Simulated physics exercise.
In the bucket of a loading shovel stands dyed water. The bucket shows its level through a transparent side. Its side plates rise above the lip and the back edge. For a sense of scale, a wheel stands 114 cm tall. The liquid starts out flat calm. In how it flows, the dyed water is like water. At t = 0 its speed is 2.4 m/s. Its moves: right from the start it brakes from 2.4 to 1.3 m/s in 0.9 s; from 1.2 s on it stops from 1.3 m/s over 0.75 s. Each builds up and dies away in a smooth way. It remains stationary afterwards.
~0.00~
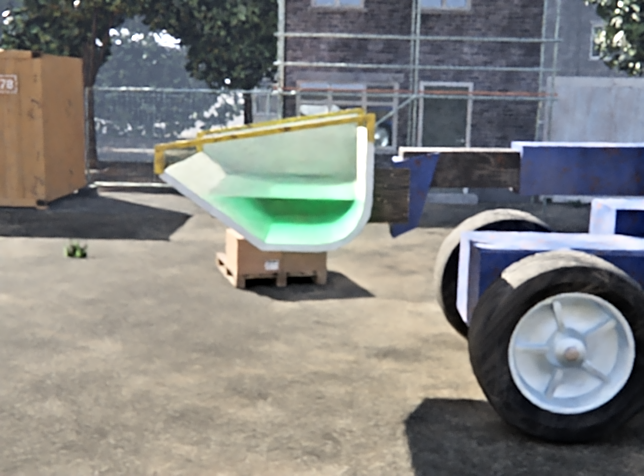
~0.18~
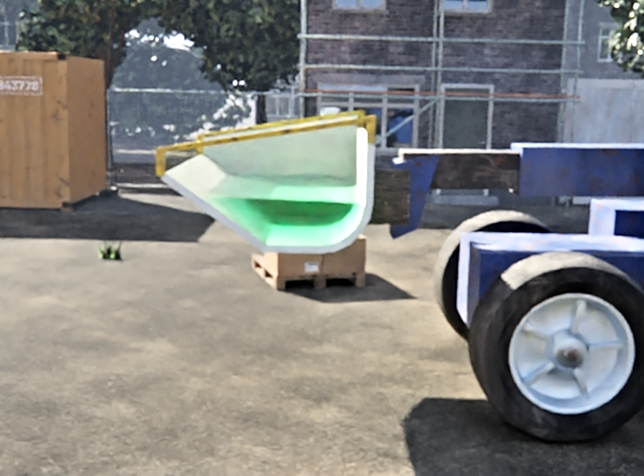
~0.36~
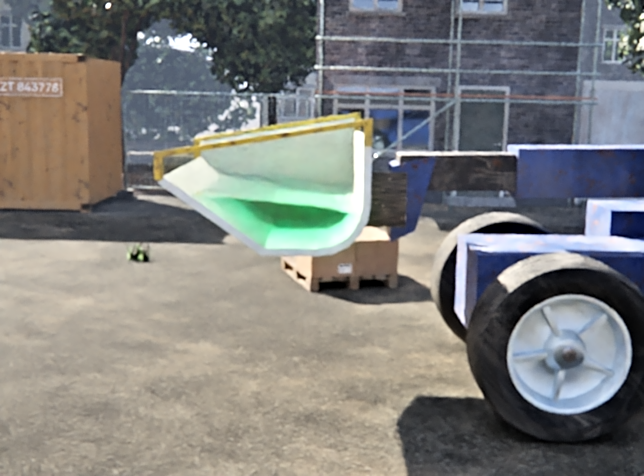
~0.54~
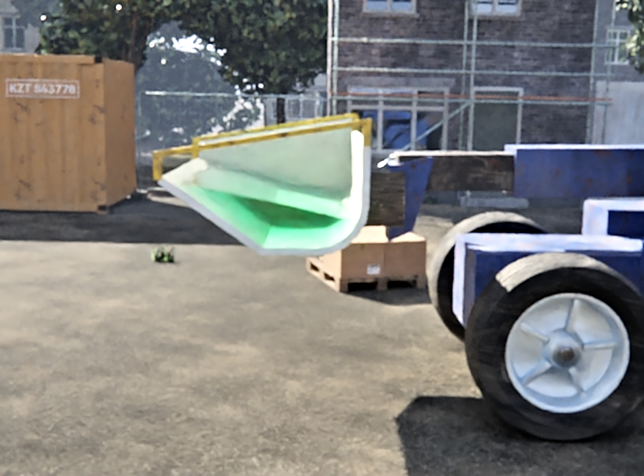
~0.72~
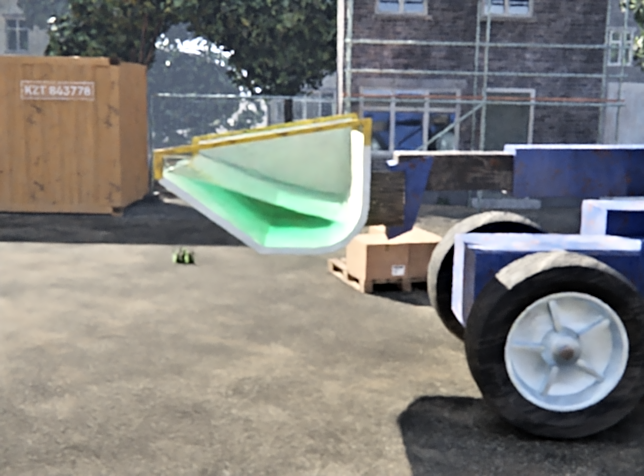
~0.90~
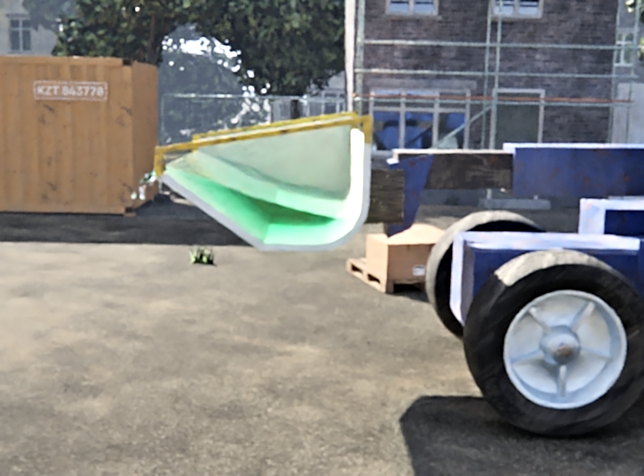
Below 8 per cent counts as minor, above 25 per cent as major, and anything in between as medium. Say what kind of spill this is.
It is a medium one.
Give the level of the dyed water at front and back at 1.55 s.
Front: 26 cm; back: 30 cm.
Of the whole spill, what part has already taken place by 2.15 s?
Close to 70 in a hundred.
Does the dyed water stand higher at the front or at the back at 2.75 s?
Tilt: Towards the rear end.
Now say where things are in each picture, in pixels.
Level at the front (268, 198); level at the back (352, 200); the lip is at (164, 170); the front is on the left, in the first picture.
Level at the front (269, 200); level at the back (352, 203), in the second picture.
Level at the front (267, 202); level at the back (350, 211), in the third picture.
Level at the front (266, 201); level at the back (348, 219), in the fourth picture.
Level at the front (266, 202); level at the back (349, 222), in the fifth picture.
Level at the front (266, 201); level at the back (348, 219); the lip is at (164, 172); dyed water is coming out, 2 per cent so far, in the sixth picture.
By 1.55 s the surface stands 26 cm on the front, 30 cm on the back; the loss stands at 3 per cent, over the front.
By 2.15 s the surface stands 23 cm on the front, 18 cm on the back; the loss stands at 12 per cent, over the front.
By 2.75 s the surface stands 24 cm on the front, 31 cm on the back; the loss stands at 15 per cent, over the front.
By 4.84 s the loss stands at 16 per cent, over the front, 55 of 331 litres.
